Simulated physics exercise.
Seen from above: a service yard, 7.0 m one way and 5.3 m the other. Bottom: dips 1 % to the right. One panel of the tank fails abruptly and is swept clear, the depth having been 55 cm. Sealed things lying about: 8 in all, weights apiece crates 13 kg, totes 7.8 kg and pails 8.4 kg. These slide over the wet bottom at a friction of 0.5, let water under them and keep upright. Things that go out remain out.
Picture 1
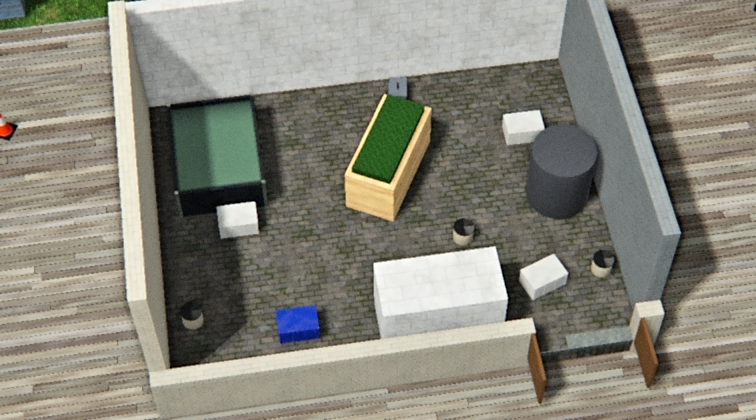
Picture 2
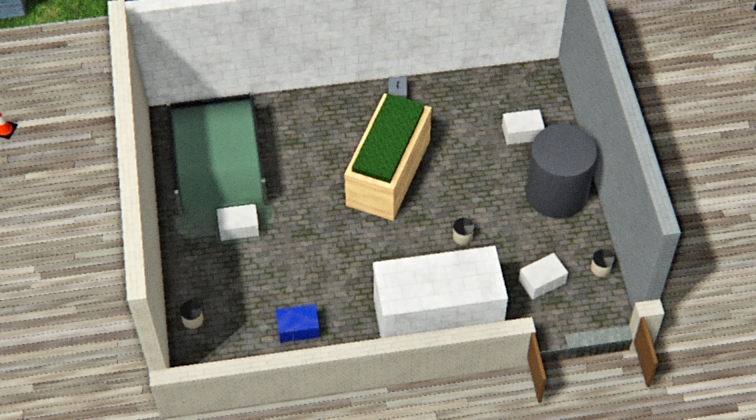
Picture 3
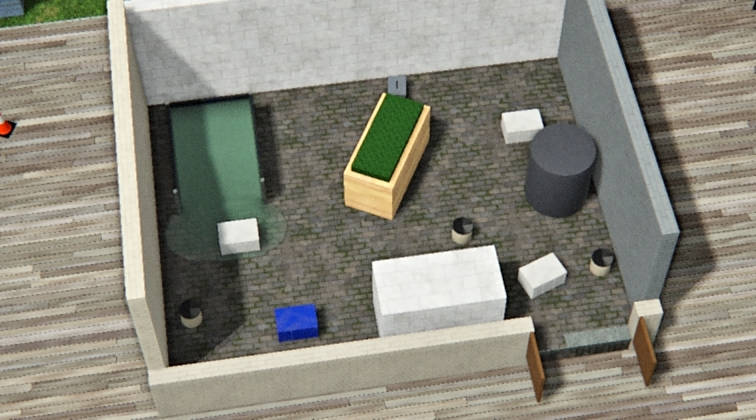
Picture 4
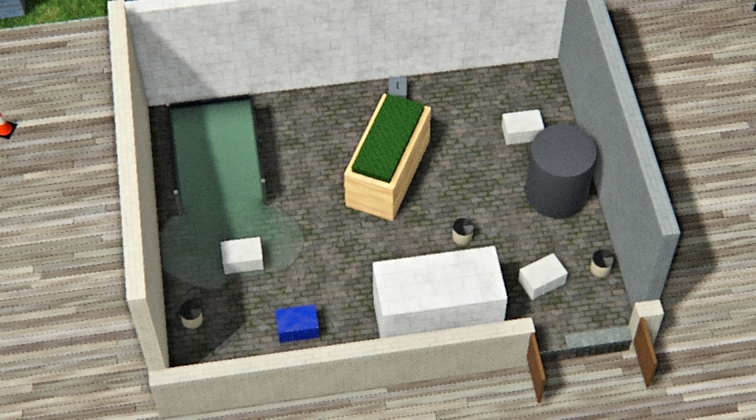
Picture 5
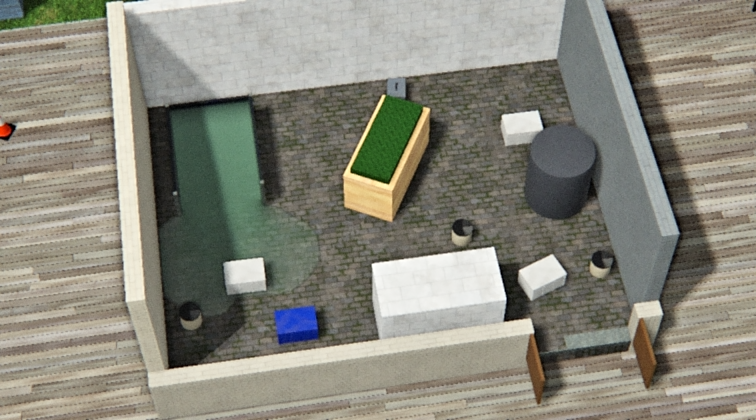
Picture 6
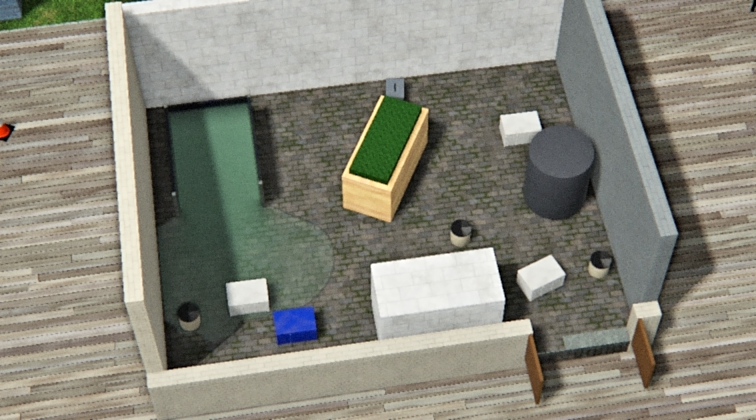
A dark-framed tank of green water stands at the upper left of a walled, stone-paved yard seen from above, with a grass-topped wooden planter, a dark grey cylinder, a long white block, white boxes, small pails and a blue crate around it. The tank's near side opens and water spreads across the paving toward the lower left. A white box slides nearer the unmoving blue crate, while the view stays practically still.
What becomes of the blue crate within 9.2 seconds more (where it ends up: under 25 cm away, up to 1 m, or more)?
It will move a long way.
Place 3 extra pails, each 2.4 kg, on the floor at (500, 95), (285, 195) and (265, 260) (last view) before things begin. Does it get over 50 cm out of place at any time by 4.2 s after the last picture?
Within it, within it, beyond it.
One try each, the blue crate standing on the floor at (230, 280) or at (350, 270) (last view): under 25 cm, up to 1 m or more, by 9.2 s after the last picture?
First it is swept away, then it is swept away.
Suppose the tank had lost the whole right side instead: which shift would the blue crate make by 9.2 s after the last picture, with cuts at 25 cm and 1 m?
Result: The blue crate remains where it was.
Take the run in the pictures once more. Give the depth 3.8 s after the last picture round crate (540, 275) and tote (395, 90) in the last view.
Around 1 cm and 0 cm.
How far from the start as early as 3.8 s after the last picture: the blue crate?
Close to 200 cm.
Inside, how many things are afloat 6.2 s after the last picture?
Count: 1.
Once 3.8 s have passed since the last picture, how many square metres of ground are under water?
21 m2.
Then, 1.2 s after the last picture the blue crate is near (327, 342), 0.7 m from its start, afloat; 0 of 8 are out; 3 afloat.
Then, 3.8 s after the last picture the blue crate is near (370, 243), 1.8 m from its start, aground; 0 of 8 are out; 2 afloat.
Then, 6.2 s after the last picture the blue crate is near (466, 182), 3.6 m from its start, aground; 0 of 8 are out; 1 afloat.
Then, 9.2 s after the last picture the blue crate is near (467, 181), 3.7 m from its start, aground; 0 of 8 are out; 0 afloat.
